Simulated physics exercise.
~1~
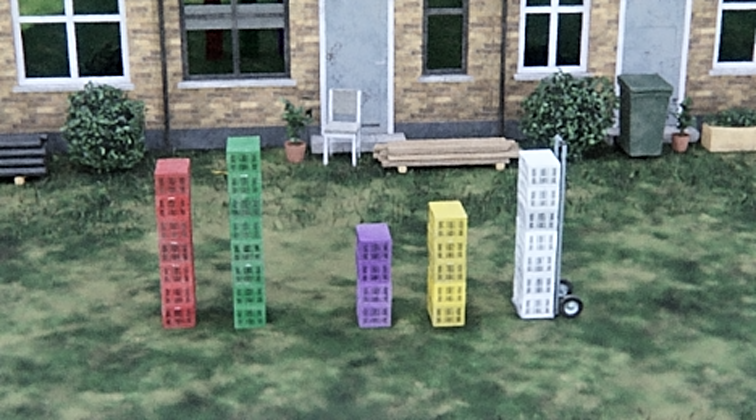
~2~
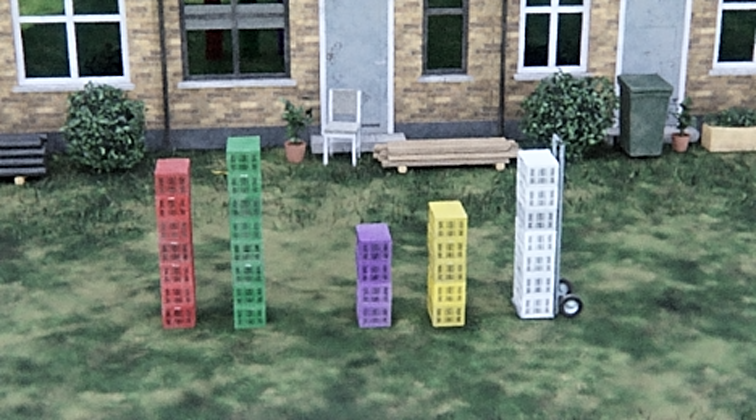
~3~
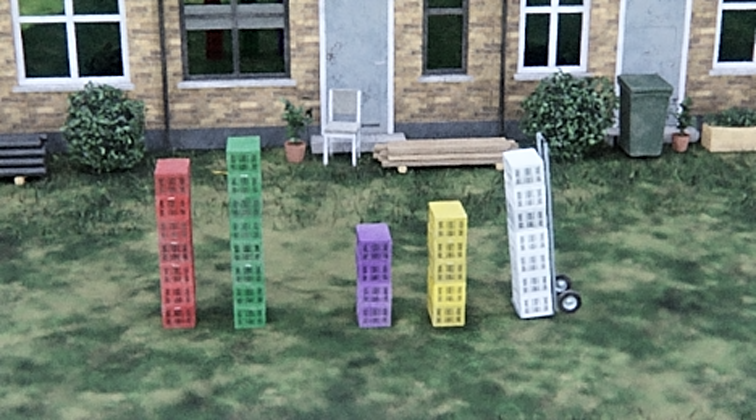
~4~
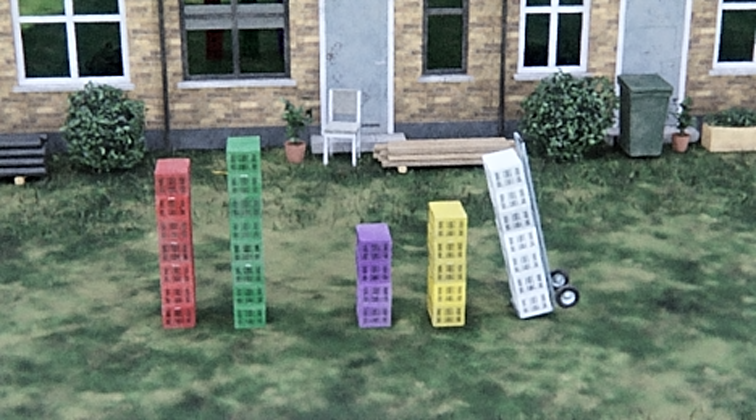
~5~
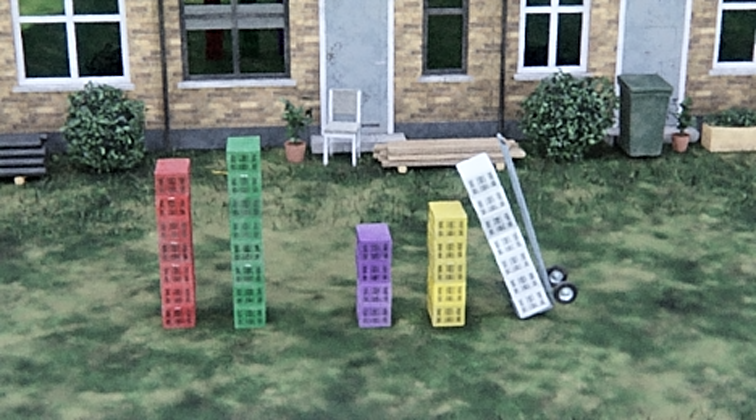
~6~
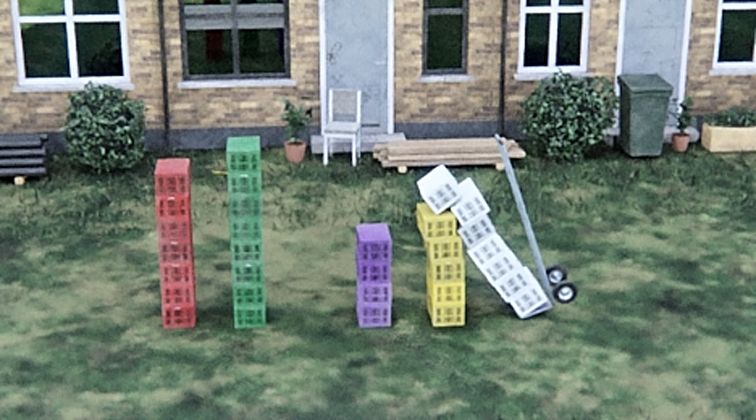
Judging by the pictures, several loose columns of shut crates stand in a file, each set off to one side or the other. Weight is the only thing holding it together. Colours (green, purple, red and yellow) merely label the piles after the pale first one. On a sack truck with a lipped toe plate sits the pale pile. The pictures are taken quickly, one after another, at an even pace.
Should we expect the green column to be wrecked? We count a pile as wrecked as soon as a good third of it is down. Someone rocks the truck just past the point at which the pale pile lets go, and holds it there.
No.
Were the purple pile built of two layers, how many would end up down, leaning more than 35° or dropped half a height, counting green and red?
The counts are green 0 and red 0.
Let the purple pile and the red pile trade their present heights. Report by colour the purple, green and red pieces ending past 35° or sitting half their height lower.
Purple 7, green 6, red 3.
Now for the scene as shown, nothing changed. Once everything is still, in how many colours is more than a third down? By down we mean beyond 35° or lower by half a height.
The tally is 2.
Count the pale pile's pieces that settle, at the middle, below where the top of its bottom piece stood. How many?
It comes to 2.
Soon, 7 of the pale pile down; none of the 8 green crates down (0 of 24 in all colours); top green crate unmoved; top yellow crate tipped a little.
A while on, 7 of the pale pile down; none of the 8 green crates down (0 of 24 in all colours); top green crate unmoved; top yellow crate tipped clearly.
Towards the end, 7 of the pale pile down; none of the 8 green crates down (5 of 24 in all colours); top green crate unmoved; top purple crate tipped well over, half its height lower.
Then, 7 of the pale pile down; none of the 8 green crates down (8 of 24 in all colours); top green crate unmoved; top purple crate on its side.
Finally, 7 of the pale pile down; none of the 8 green crates down (8 of 24 in all colours); top green crate displaced a little; top purple crate on its side. Seen by the last camera, middles, top green crate near (241, 155), top purple crate near (271, 285).
